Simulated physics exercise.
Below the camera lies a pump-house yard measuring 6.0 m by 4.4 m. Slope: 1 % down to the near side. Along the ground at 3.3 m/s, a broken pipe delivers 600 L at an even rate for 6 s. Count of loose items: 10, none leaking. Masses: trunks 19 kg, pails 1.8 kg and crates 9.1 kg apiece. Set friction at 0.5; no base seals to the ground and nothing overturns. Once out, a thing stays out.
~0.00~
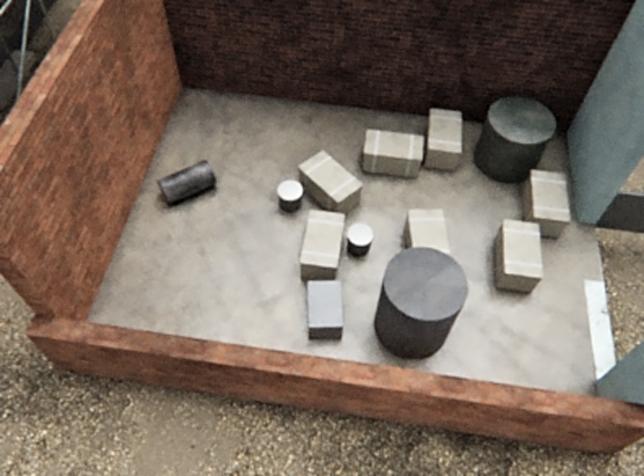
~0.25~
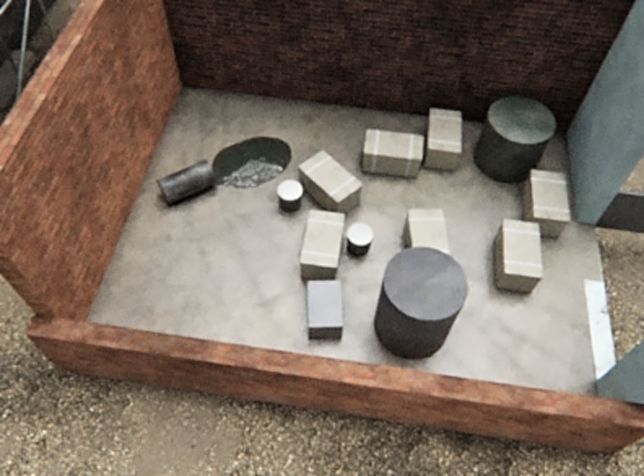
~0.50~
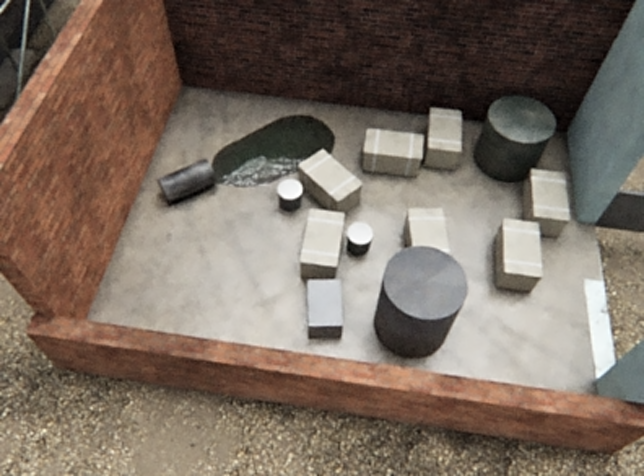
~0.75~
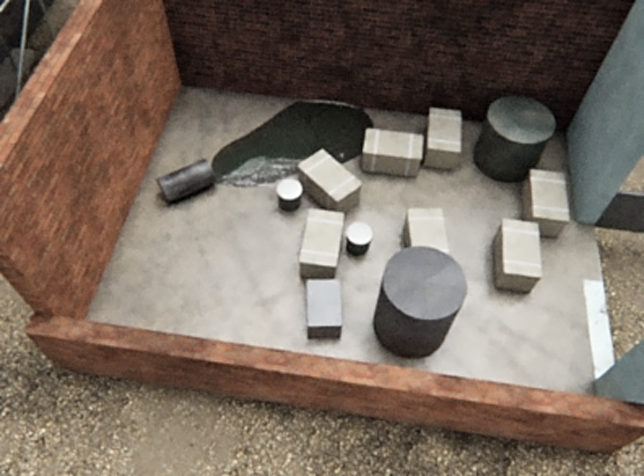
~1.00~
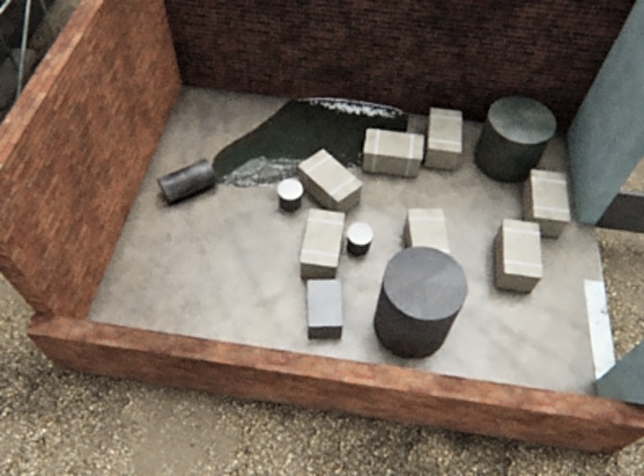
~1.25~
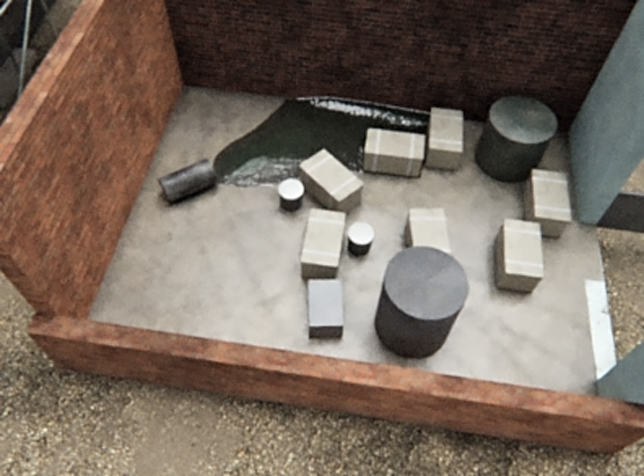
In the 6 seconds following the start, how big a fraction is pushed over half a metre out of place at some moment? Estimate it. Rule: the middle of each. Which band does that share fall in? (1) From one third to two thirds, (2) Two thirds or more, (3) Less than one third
Less than one third.
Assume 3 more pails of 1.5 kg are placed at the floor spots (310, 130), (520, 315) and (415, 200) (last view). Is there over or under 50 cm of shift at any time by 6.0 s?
First exceeds it, second does not reach it, third exceeds it.
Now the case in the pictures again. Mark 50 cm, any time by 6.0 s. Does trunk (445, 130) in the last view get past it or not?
Answer: Exceeds it.
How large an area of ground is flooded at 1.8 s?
About 4.0 m2.
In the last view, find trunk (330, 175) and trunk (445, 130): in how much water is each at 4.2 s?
1 and 3 cm.
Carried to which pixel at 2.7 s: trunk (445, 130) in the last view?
About pixel (468, 145).
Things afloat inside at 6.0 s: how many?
The number is 1.
After 1.8 s 0 of 10 are over 50 cm from their spots; 0 afloat.
After 2.7 s 0 of 10 are over 50 cm from their spots; 0 afloat.
After 4.2 s 1 of 10 are over 50 cm from their spots; 0 afloat.
After 6.0 s 1 of 10 are over 50 cm from their spots, and 1 have been at some point; 1 afloat.
